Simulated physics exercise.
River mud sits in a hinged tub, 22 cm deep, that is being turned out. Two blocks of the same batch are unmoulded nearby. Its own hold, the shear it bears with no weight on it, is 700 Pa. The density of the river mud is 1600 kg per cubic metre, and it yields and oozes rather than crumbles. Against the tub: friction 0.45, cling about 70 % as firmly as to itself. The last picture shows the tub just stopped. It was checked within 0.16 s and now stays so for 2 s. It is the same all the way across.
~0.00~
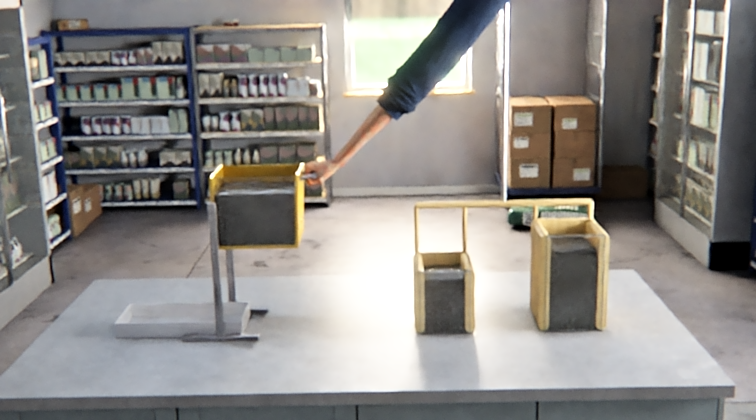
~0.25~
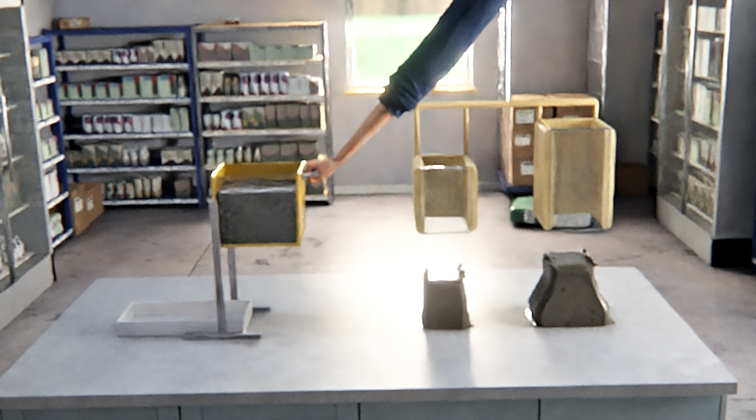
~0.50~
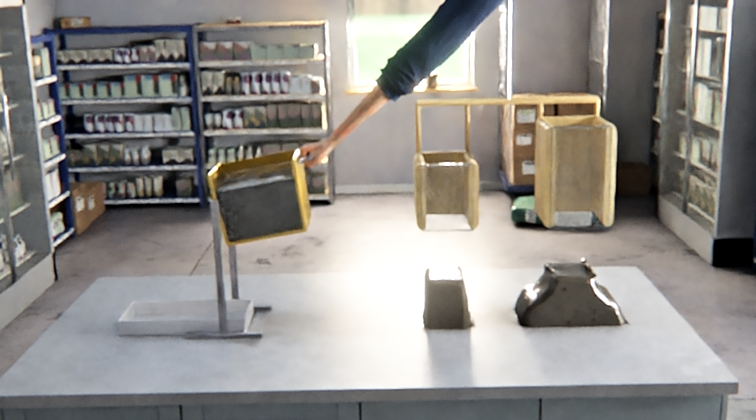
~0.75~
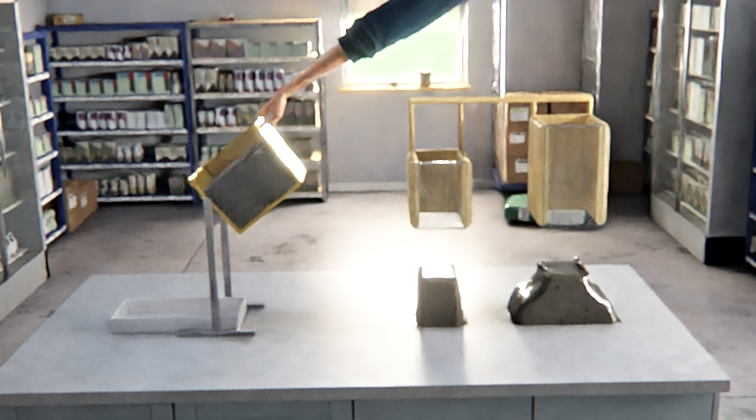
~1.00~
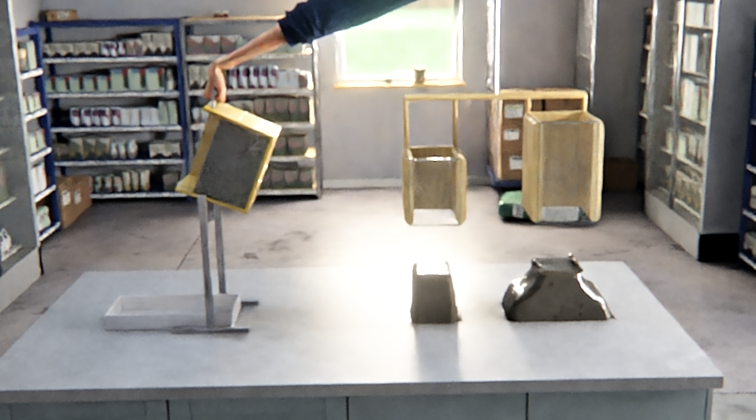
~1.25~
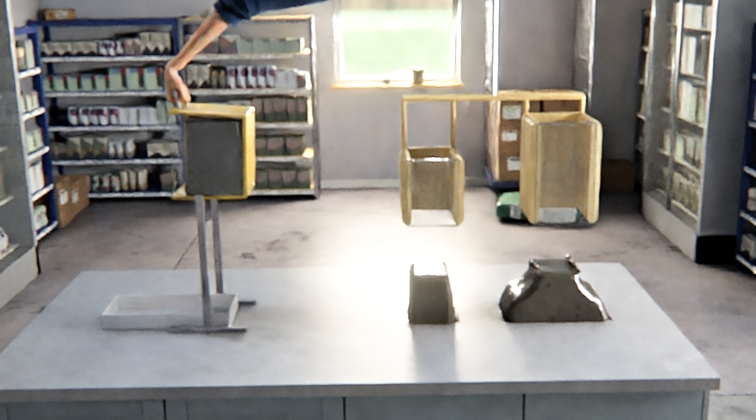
Wooden moulds lifting off two dark mud blocks, the larger slumping wide, then a hand tilting a mud-filled yellow tub onto its side.
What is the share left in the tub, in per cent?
Expect roughly 57 %.
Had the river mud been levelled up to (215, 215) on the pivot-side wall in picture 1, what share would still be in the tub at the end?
In that case some 100 per cent.
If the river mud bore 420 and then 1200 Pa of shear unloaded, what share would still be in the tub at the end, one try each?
In that order: 40 %, 100 %.
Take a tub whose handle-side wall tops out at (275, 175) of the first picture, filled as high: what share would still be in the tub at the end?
In that case some 100 per cent.
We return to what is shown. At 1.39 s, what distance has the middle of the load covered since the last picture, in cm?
About 4 cm.
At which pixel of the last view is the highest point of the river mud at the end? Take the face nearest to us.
Around (220, 158).
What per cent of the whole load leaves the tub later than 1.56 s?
About 22 %.
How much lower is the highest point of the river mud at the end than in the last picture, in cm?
About 11 cm.
By 1.39 s, the tub is at 88 degrees and holds 99 %.
By 1.56 s, the tub is at 88 degrees and holds 78 %.
By 1.73 s, the tub is at 88 degrees and holds 61 %.
By 1.90 s, the tub is at 88 degrees and holds 57 %.
By 3.25 s, at the end, the tub is at 88 degrees and holds 57 %.
